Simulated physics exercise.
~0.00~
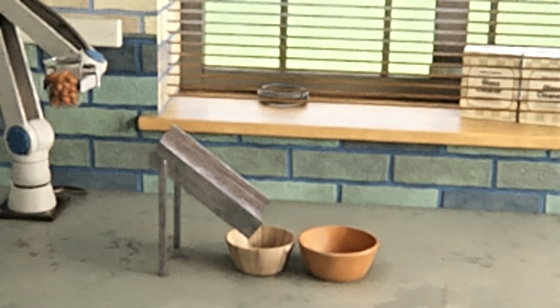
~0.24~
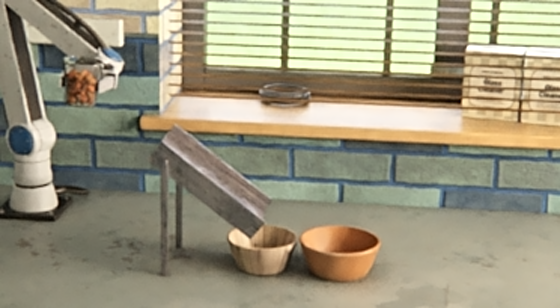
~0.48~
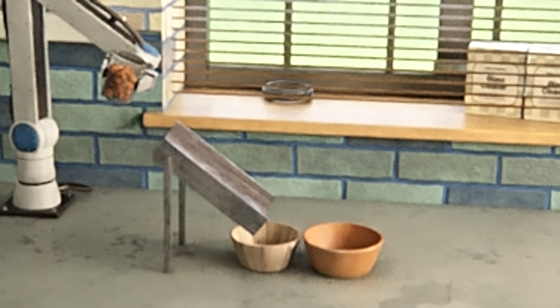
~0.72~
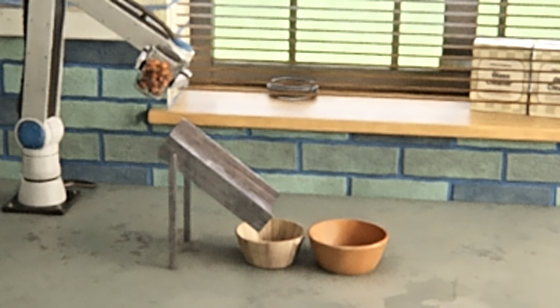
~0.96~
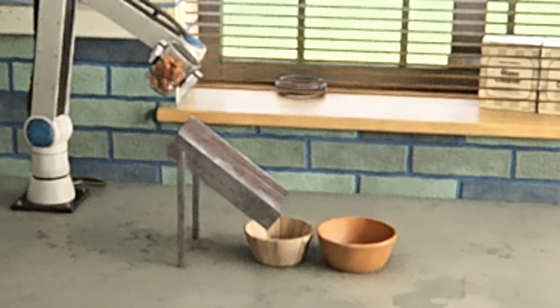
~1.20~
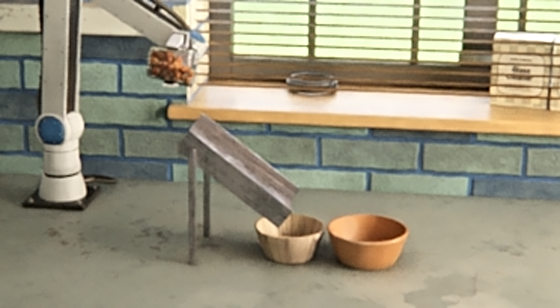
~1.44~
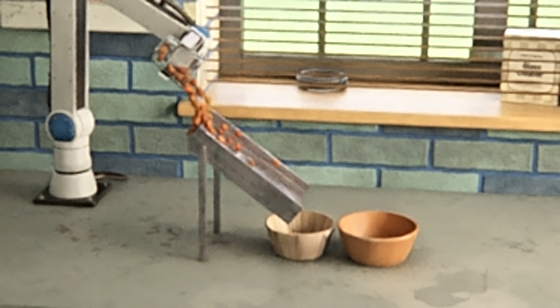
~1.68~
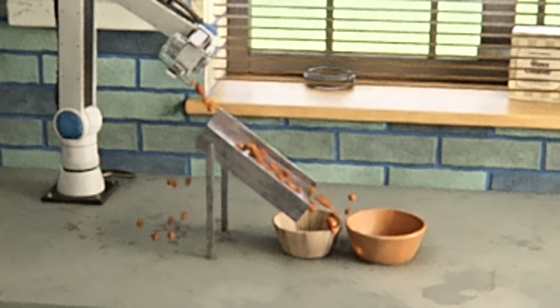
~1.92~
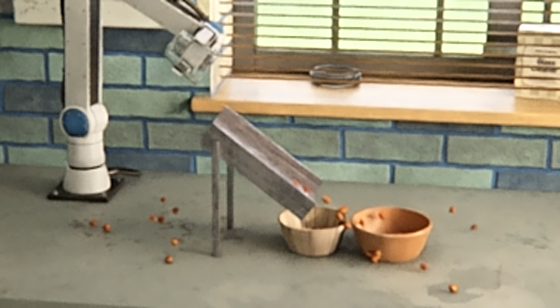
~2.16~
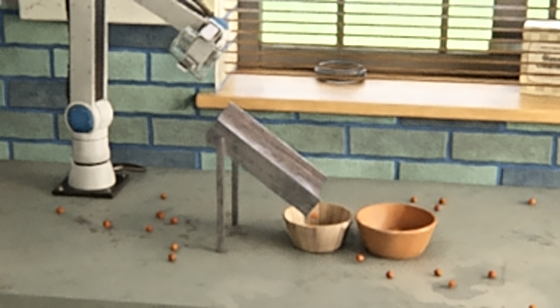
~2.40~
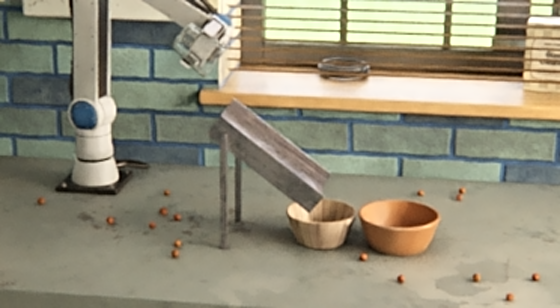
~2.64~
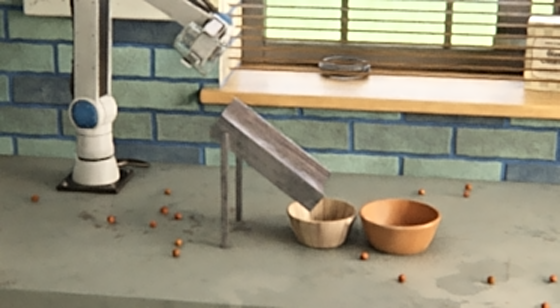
A robot arm tips hazelnuts down a chute toward two bowls, scattering many across the table.
